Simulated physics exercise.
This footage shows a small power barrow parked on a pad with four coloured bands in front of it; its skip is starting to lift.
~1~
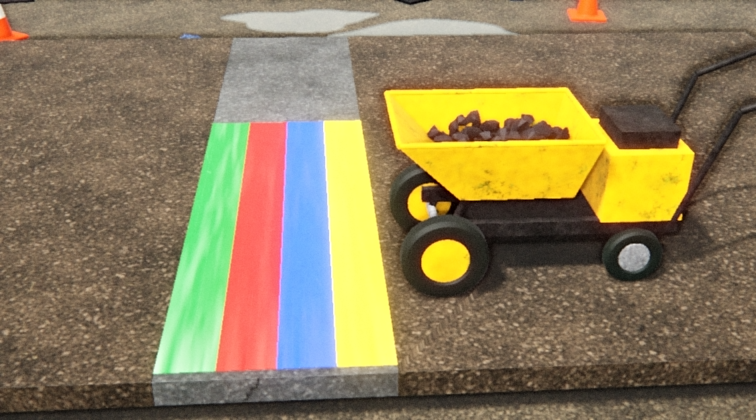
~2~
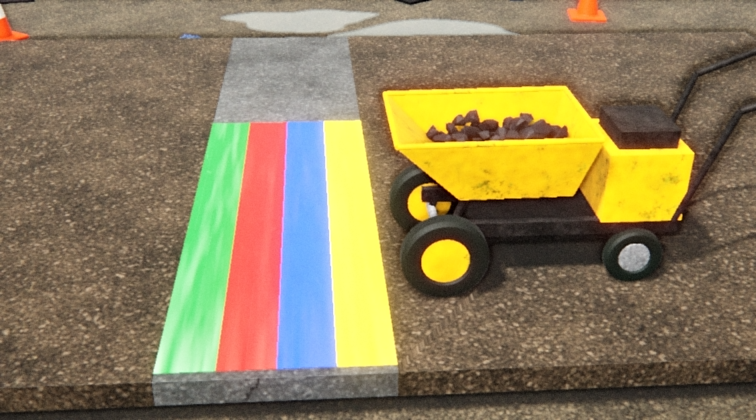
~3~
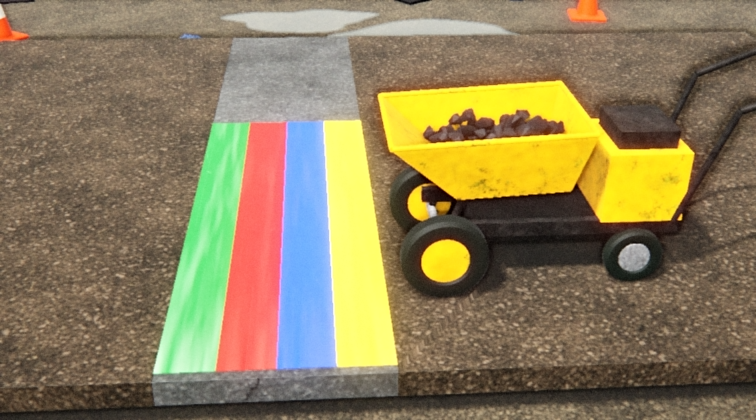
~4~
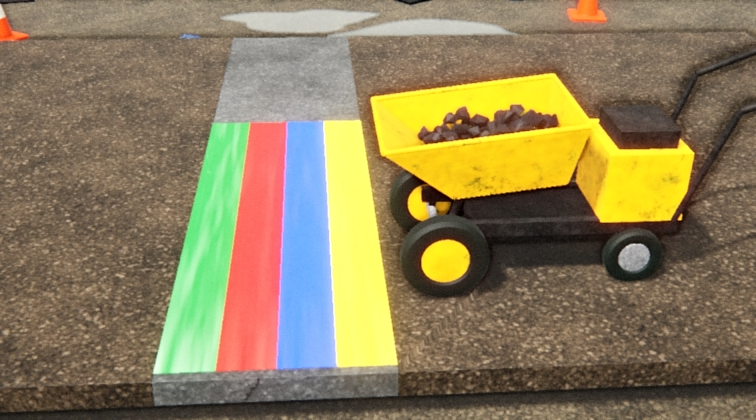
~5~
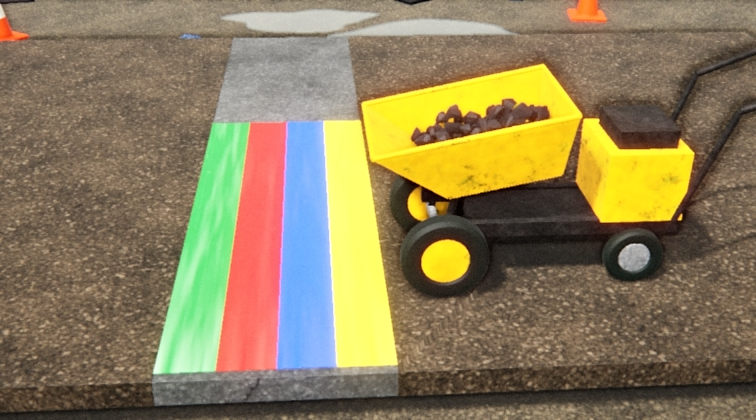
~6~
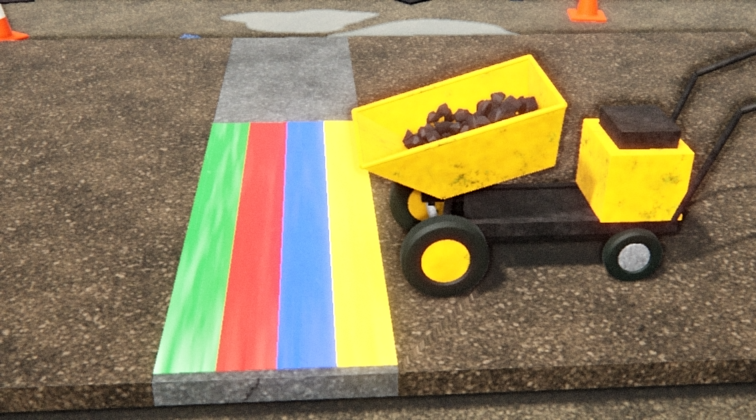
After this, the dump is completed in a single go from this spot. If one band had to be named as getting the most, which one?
I would name red.
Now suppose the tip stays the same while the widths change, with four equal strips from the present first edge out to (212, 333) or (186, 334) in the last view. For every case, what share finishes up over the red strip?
40 % and 40 %.
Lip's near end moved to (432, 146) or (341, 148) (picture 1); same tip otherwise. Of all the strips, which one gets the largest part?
One by one: Blue and the green strip.
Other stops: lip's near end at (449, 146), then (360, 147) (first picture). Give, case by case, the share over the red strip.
Near 20 % and 40 %.
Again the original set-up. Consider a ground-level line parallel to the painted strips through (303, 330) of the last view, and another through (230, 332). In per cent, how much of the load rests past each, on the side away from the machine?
First 80 in a hundred, second 20 in a hundred.
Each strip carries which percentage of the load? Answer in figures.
The yellow strip carries 0 per cent, the blue strip 25 per cent, the red strip 40 per cent and the green strip 15 per cent.
Just after the last frame, skip tipped steeply; every one in the skip.
A moment on, skip tipped right over; the larger part in the skip; about a tenth over the blue strip; about a tenth over the red strip.
Further on, skip tipped right over; roughly a quarter in the skip; roughly a quarter over the blue strip; roughly a third over the red strip; about a tenth over the green strip; just a few off the paint.
When it is over, skip tipped right over; roughly a quarter in the skip; not one over the yellow strip; roughly a quarter over the blue strip; roughly a third over the red strip; about a tenth over the green strip; about a tenth off the paint.
